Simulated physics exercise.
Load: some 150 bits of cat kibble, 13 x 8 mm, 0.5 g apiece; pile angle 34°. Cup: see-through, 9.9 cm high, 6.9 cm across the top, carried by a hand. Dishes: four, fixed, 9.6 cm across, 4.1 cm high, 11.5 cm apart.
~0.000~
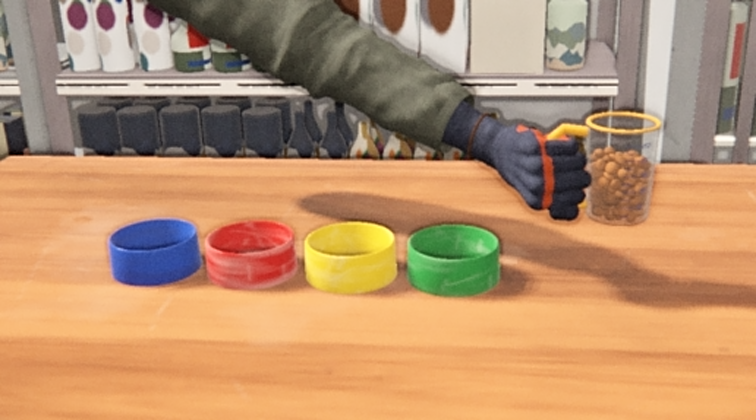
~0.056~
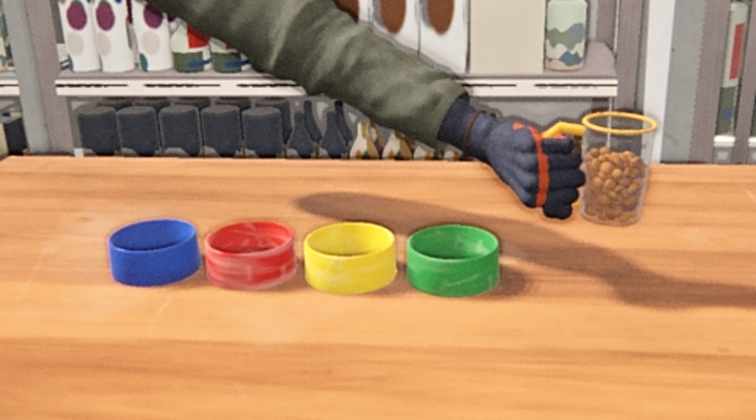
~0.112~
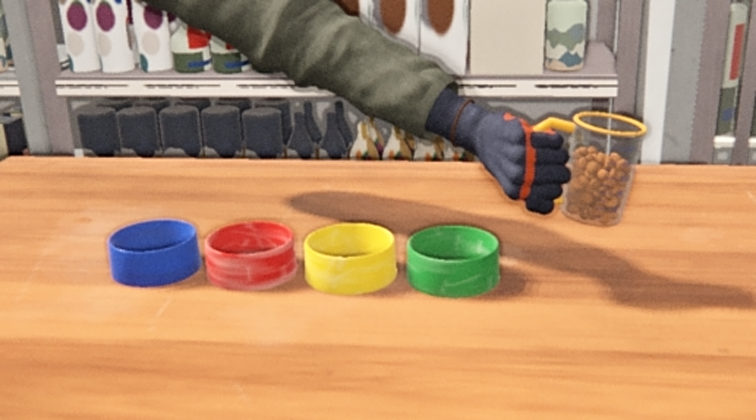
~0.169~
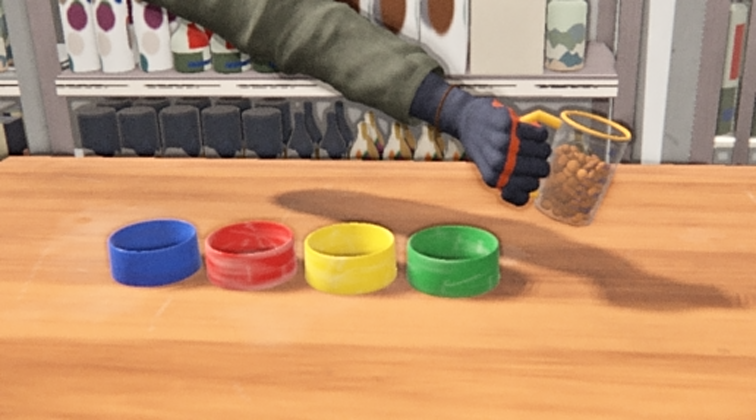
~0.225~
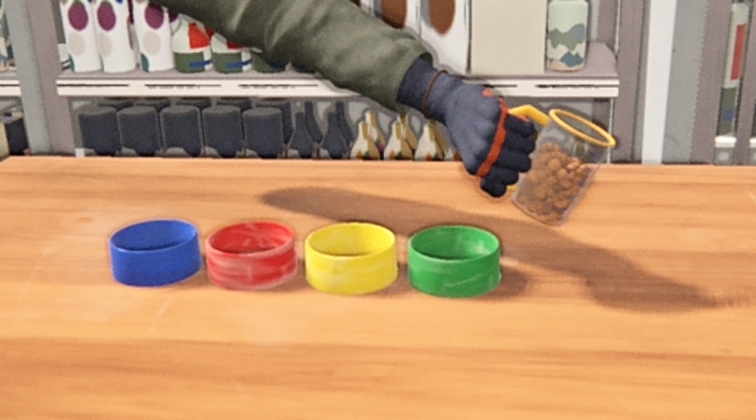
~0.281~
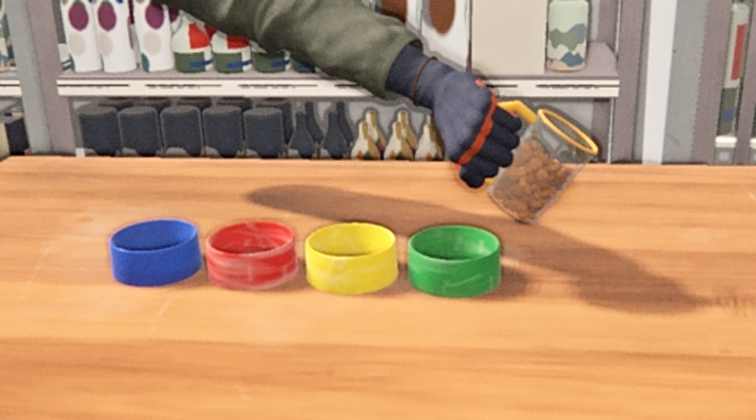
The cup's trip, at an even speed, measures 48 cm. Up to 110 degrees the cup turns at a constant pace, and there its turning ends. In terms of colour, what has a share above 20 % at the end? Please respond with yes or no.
Red yes, blue no, green no, yellow yes, counter no.
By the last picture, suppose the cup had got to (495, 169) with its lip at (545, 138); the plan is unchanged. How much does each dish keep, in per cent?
Red 90, blue 0, green 0, yellow 0.
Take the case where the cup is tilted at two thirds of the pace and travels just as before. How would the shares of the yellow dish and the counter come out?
The yellow dish would get 0 and the counter 0.
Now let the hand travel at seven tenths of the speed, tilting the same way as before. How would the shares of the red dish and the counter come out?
Shares: Red 20, counter 10.
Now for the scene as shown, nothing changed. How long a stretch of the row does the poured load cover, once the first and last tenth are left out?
I'd estimate close to 17 cm.
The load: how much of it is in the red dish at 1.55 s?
20 % so far.
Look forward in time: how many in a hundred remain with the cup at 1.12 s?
55 per cent.
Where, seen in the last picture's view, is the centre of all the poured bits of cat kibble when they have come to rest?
Roughly (269, 263).
Then, at 0.79 s, tilt 109 degrees; cup holds 95 %, green 5 %.
Then, at 1.12 s, tilt 110 degrees; cup holds 55 %, green 5 %, yellow 30 %.
After 1.55 s, tilt 110 degrees; cup holds 40 %, red 20 %, green 5 %, yellow 30 %.
By 3.6 s all is still; red 50 %, blue 0 %, green 5 %, yellow 30 %, counter 10 %, cup 5 %.
